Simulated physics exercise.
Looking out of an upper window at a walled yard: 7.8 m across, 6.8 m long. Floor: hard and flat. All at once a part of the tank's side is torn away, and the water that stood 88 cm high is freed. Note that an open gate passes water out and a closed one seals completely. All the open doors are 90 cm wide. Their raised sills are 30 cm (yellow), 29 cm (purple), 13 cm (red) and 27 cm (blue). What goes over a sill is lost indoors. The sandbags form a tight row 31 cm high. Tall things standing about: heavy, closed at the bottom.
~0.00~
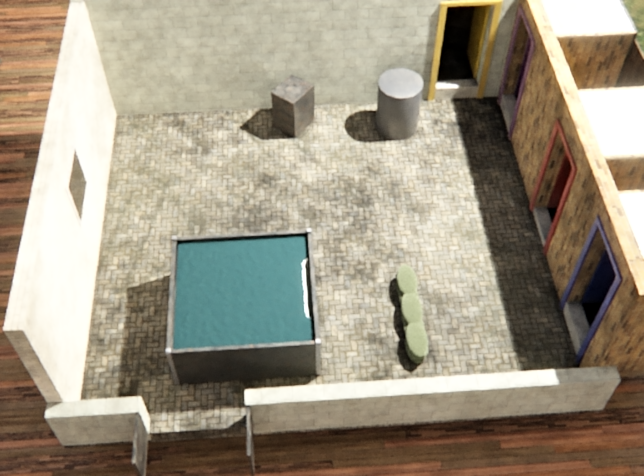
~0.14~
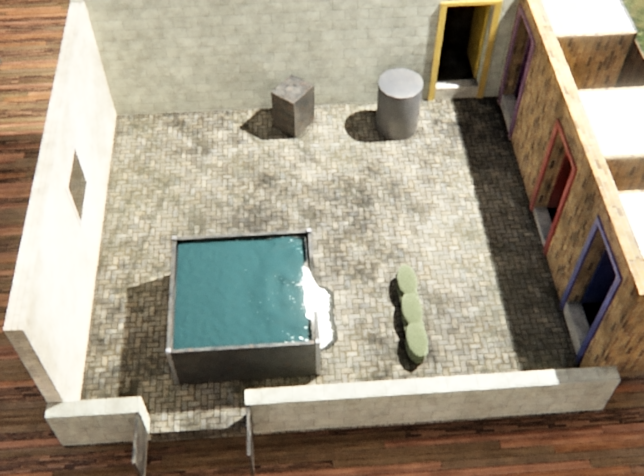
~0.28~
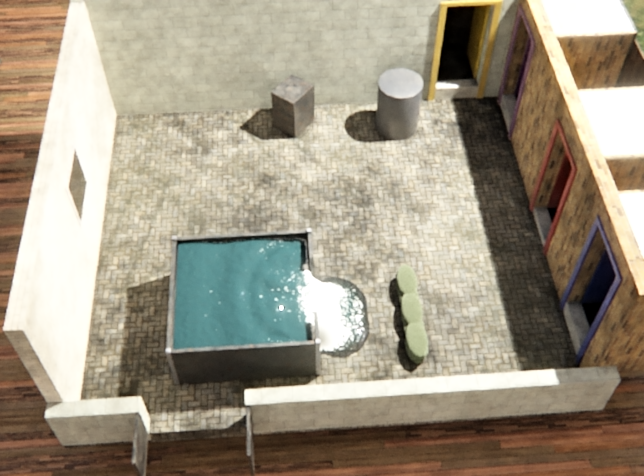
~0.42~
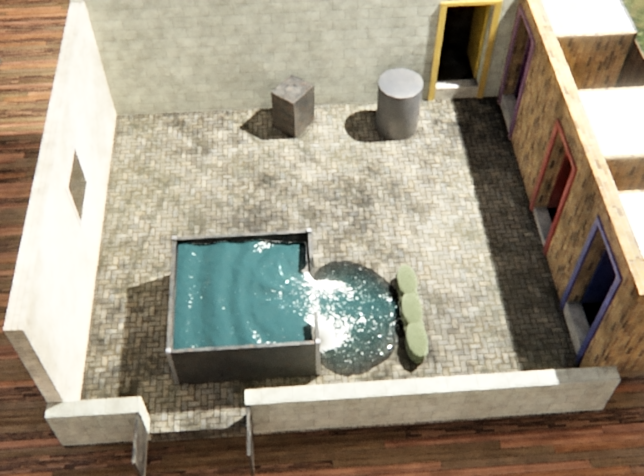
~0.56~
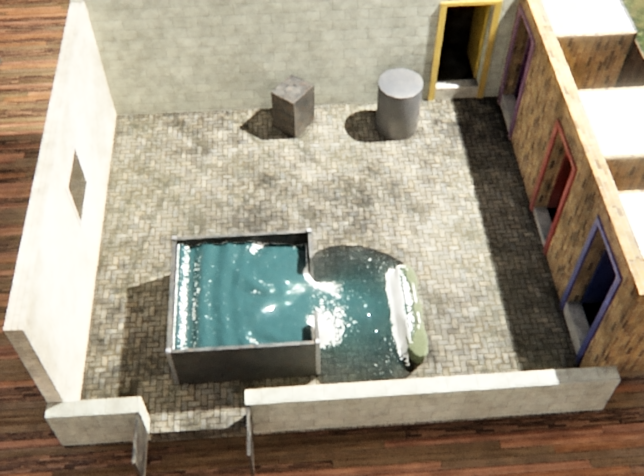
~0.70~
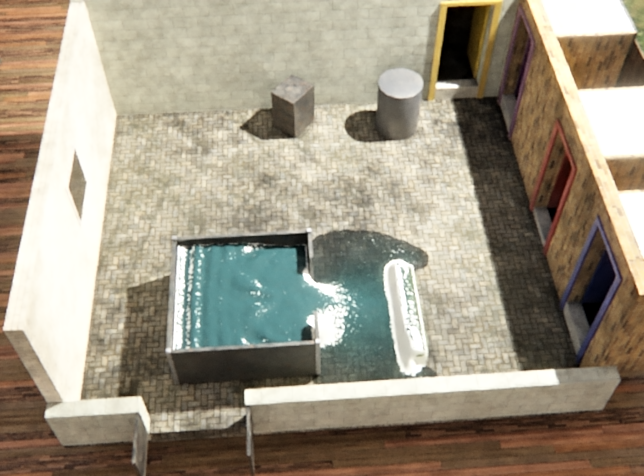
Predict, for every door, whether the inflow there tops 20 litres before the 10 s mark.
Prediction: At the yellow door it falls short of 20 litres; at the purple door it falls short of 20 litres; at the red door it falls short of 20 litres; at the blue door it falls short of 20 litres.
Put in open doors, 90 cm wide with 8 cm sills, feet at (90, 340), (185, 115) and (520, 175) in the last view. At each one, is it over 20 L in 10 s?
Taking them in order, the first gets too little, the second too little and the third enough.
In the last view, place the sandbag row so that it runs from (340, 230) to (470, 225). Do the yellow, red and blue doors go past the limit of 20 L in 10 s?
Yellow within the limit, red beyond the limit, blue beyond the limit.
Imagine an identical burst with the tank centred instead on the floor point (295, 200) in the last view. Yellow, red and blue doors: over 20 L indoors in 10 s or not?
Yellow: Within limit; red: Too much; blue: Within limit.
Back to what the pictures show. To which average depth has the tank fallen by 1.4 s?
The average depth is around 59 cm.
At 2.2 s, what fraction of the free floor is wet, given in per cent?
Roughly 50 % of the floor is wet.
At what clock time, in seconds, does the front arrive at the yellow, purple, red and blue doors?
Yellow = 2.4 s, purple = 2.4 s, red = 2.2 s, blue = 2.0 s.
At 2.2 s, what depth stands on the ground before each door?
Depth readings (cm): Yellow = 0; purple = 0; red = 1; blue = 15.
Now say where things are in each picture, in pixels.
Still water, 88 cm deep, in the tank at (243, 291), in the first picture.
The front is at (326, 345), 0.6 m from the gap at (312, 307); 0.2 m2 of floor is under water; 88 cm left at the back of the tank, in the second picture.
The front is at (355, 346), 0.9 m from the gap at (312, 308); 1.0 m2 of floor is under water; 88 cm left at the back of the tank, in the third picture.
Water pours out at (312, 308) and has run 1.5 m, to (401, 328); typically 9 cm deep outside, 86 cm at the tank's back, in the fourth picture.
The front is at (398, 265), 1.8 m from the gap at (312, 308); 3.7 m2 of floor is under water; 78 cm left at the back of the tank, in the fifth picture.
Water pours out at (312, 308) and has run 2.3 m, to (421, 256); typically 6 cm deep outside, 74 cm at the tank's back, in the sixth picture.
After 1.4 s water covers 25 % of the floor and is deepest (52 cm) near (395, 312); yellow door not reached, purple door not reached, red door not reached, blue door not reached.
After 2.2 s water covers 50 % of the floor and is deepest (46 cm) near (395, 312); yellow door not reached, purple door not reached, red door not reached, blue door 15 cm at the sill, 0 L in.
After 3.5 s water covers 60 % of the floor and is deepest (36 cm) near (395, 312); yellow door 19 cm at the sill, 0 L in, purple door 19 cm at the sill, 0 L in, red door 12 cm at the sill, 0 L in, blue door 19 cm at the sill, 0 L in.
After 6.0 s water covers 80 % of the floor and is deepest (22 cm) near (396, 322); yellow door 20 cm at the sill, 0 L in, purple door 14 cm at the sill, 0 L in, red door 5 cm at the sill, 0 L in, blue door 11 cm at the sill, 0 L in.
After 10.0 s water covers 95 % of the floor and is deepest (13 cm) near (142, 129); yellow door 10 cm at the sill, 0 L in, purple door 10 cm at the sill, 0 L in, red door 11 cm at the sill, 0 L in, blue door 7 cm at the sill, 0 L in.
